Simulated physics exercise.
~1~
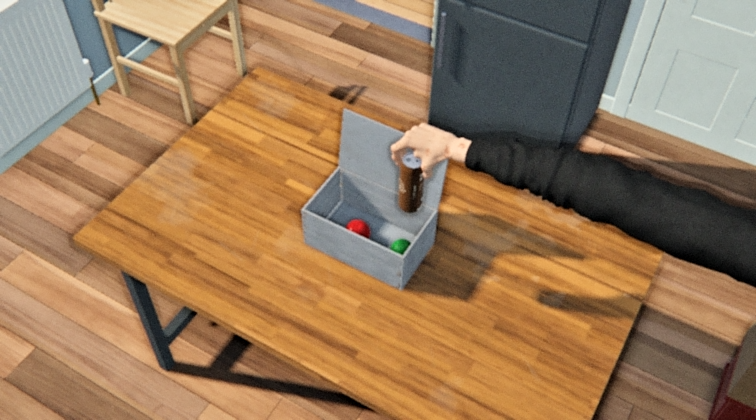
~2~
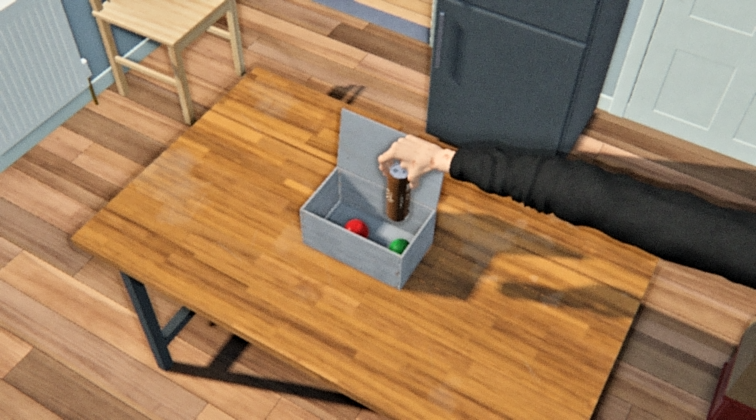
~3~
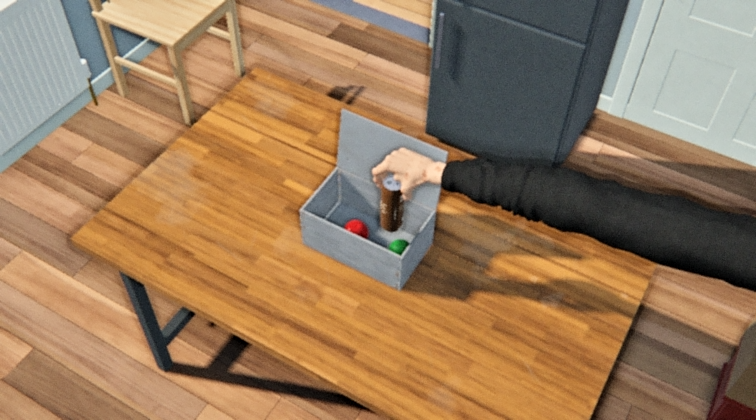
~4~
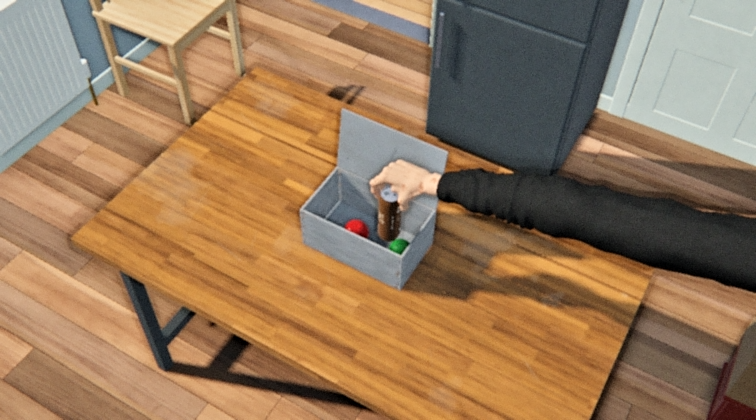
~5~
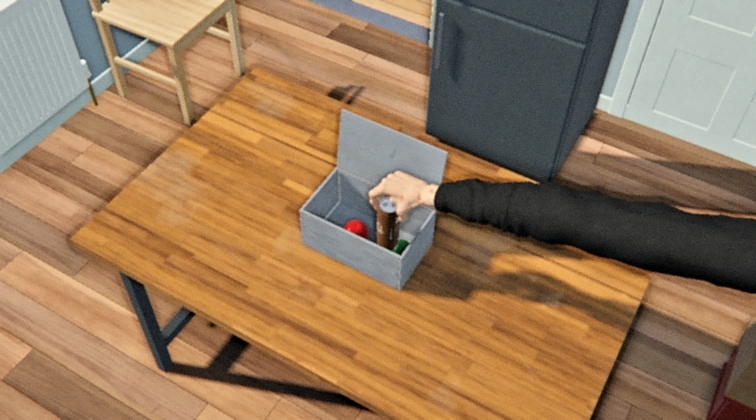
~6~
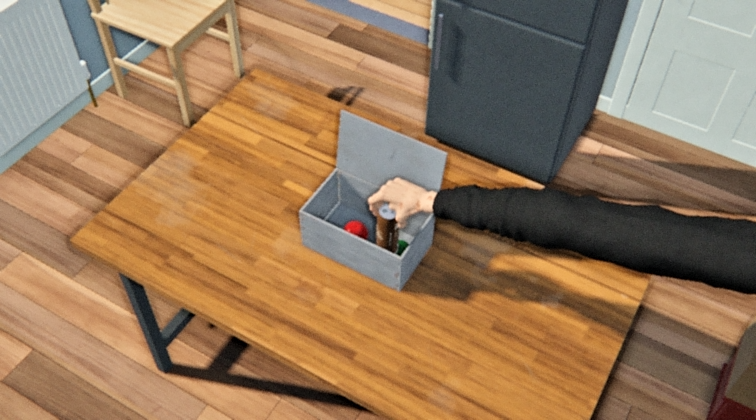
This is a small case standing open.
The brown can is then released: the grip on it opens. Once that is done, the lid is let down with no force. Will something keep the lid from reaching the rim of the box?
No, it settles onto the rim.
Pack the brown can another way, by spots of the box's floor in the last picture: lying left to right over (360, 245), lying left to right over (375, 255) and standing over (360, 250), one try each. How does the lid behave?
First try: No gap; second try: No gap; third try: No gap.
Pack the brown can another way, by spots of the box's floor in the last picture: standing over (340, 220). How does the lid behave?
Well, in that case it won't go down.
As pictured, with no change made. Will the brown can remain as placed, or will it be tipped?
In the end, it winds up askew.
Then, 0.60 s past the last view, brown can rocked 55° from its first pose near (369, 233); green ball displaced about its own width.
Then, 1.30 s past the last view, lid 77° above the rim; brown can on its side near (363, 241); red apple displaced about its own width; green ball displaced about its own width.
Then, 2.00 s past the last view, lid 31° above the rim; brown can on its side near (363, 242); red apple displaced about its own width; green ball displaced about its own width.
Finally, lid shut; down or leaning hard in the box, brown can; moved from the start, red apple and green ball. Final places as the last picture's camera would see them, brown can near (363, 242).
